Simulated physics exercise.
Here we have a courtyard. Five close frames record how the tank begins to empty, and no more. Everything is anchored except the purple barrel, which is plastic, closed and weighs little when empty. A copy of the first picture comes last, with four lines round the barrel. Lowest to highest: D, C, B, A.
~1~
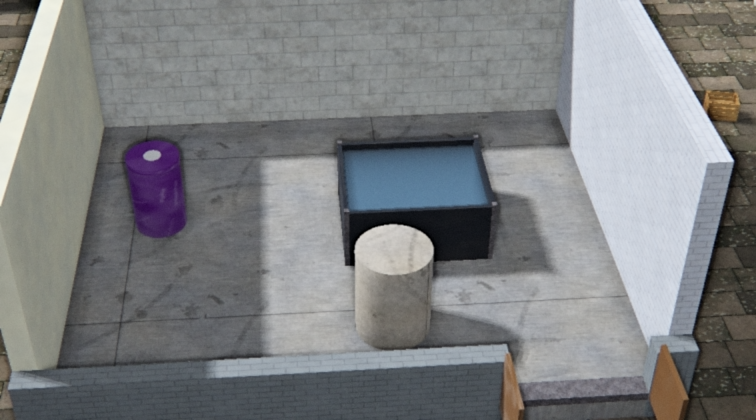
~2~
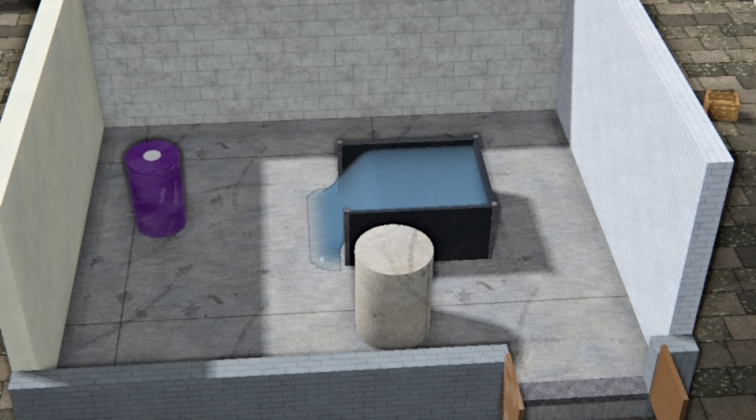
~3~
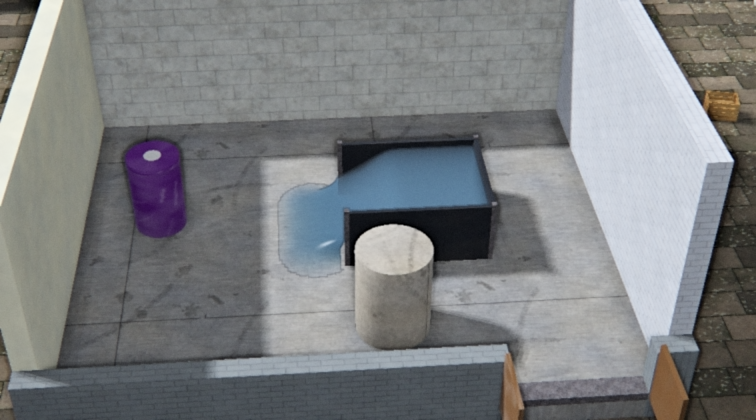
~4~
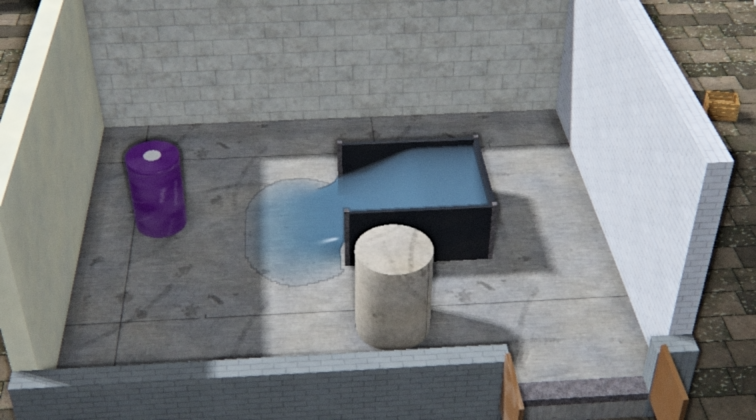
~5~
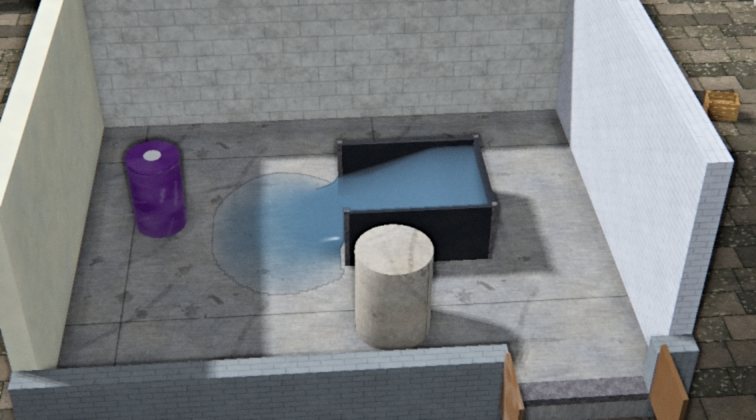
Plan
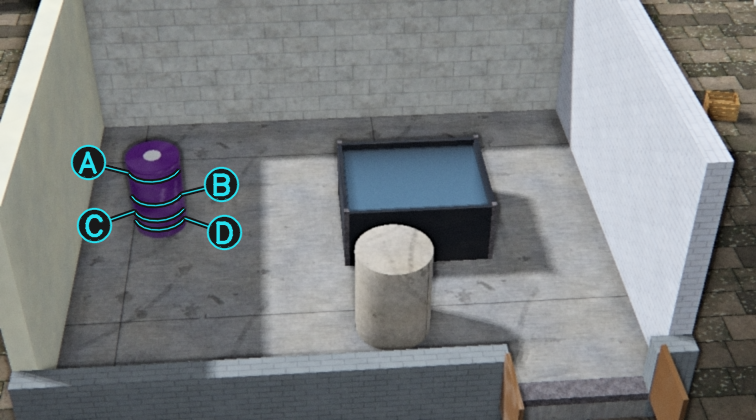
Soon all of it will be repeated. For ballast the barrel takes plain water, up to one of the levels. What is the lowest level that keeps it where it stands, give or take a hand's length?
B will do.
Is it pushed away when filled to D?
Yes, it does.
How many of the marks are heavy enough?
Two.
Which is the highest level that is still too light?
The answer is C.
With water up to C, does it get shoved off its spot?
Yes, it does.
On the marked copy, A at (152, 182); B at (155, 205); C at (157, 220); D at (159, 229); from the bottom up D, C, B, A.
For level A, it does not move.
For level B, it does not move.
For level C, it is pushed about half its own width away.
For level D, it is pushed about twice its own width away.
